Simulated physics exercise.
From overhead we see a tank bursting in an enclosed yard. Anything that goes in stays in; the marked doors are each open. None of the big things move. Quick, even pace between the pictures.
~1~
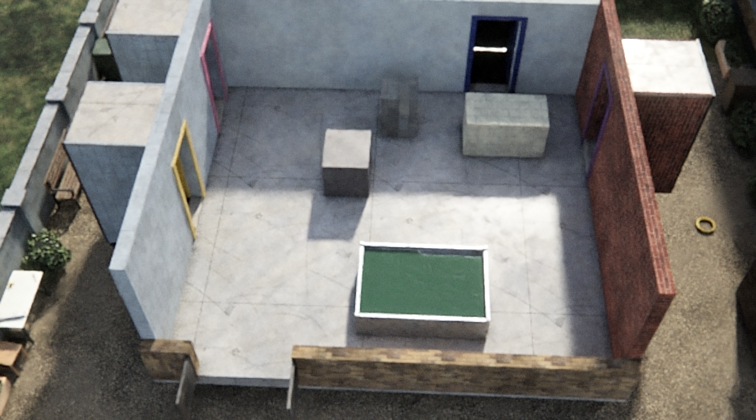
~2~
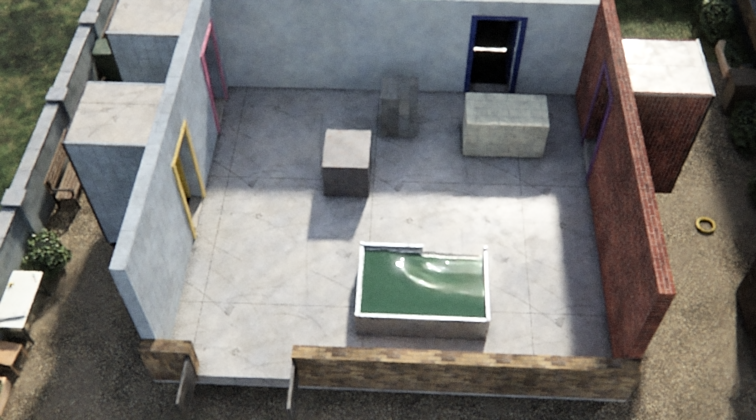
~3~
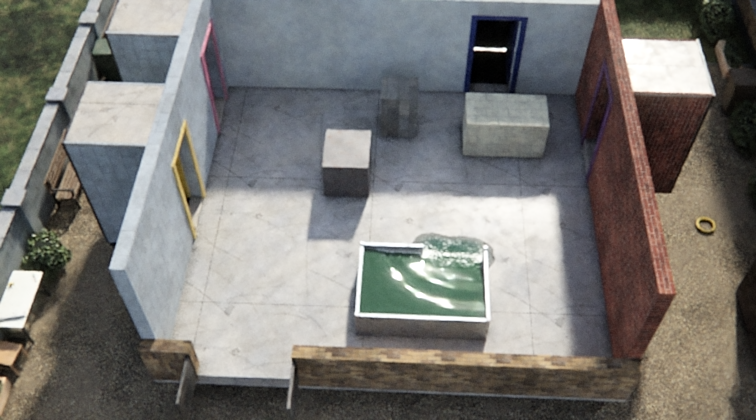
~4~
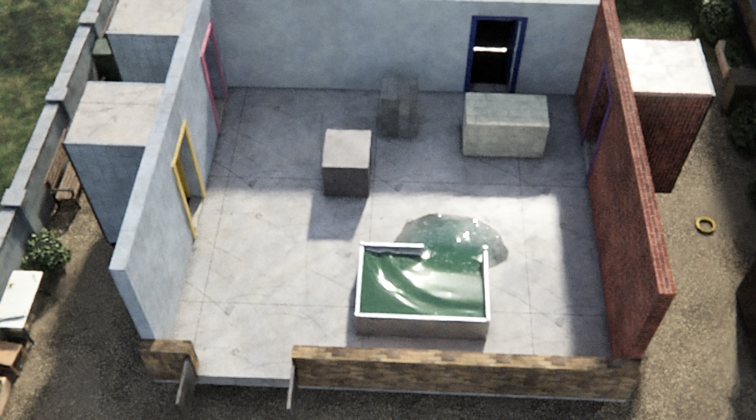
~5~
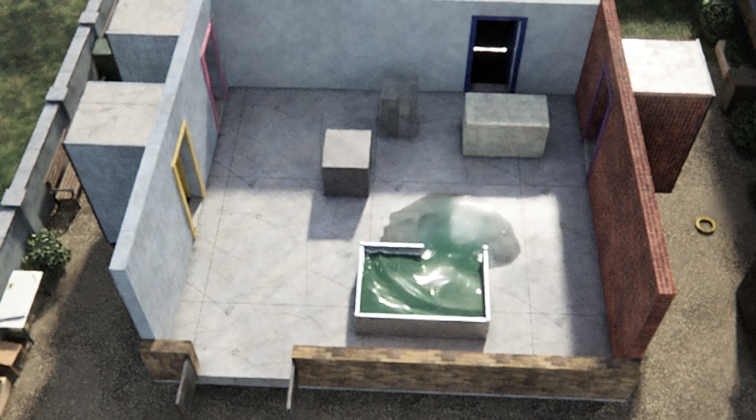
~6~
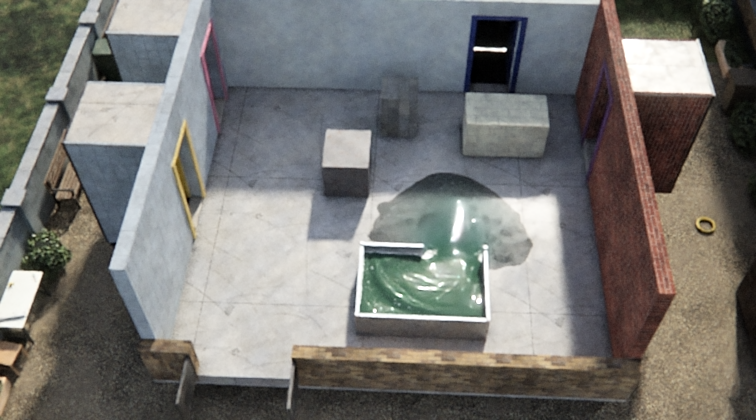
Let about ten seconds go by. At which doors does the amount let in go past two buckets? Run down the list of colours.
The yellow door stays at or under the cap there, the blue door tips over the cap there, the purple door stays at or under the cap there, the pink door stays at or under the cap there.
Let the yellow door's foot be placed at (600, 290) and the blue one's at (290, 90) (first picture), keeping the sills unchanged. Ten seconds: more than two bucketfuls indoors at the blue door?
Blue is not flooded.
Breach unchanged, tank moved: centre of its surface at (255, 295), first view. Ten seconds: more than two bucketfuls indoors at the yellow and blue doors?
Looking at both, the yellow door ends up beneath, and the blue door ends up beneath.
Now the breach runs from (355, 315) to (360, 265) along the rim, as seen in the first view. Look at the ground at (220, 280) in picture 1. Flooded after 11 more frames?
Answer: Wet.
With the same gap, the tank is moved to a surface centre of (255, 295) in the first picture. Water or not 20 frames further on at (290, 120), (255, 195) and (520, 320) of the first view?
Log: Flood; flood; no flood.
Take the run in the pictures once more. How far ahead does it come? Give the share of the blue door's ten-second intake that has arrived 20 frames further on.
Around 0 in a hundred.
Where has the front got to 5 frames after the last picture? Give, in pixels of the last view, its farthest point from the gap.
The wet edge reaches furthest near (436, 110).
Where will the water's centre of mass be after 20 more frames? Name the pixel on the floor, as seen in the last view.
Estimate: (448, 207).
A moment on, water covers 20 % of the floor; the yellow door not reached, the blue door not reached, the purple door not reached, the pink door not reached.
Next, water covers 30 % of the floor; the yellow door not reached, the blue door not reached, the purple door wet at the sill, nothing in, the pink door not reached.
Then, water covers 40 % of the floor; the yellow door not reached, the blue door wet at the sill, nothing in, the purple door under two buckets in, the pink door not reached.
Later, water covers 60 % of the floor; the yellow door not reached, the blue door under two buckets in, the purple door under two buckets in, the pink door wet at the sill, nothing in.
In the end, water covers 85 % of the floor; the yellow door wet at the sill, nothing in, the blue door over two buckets in, the purple door under two buckets in, the pink door wet at the sill, nothing in.
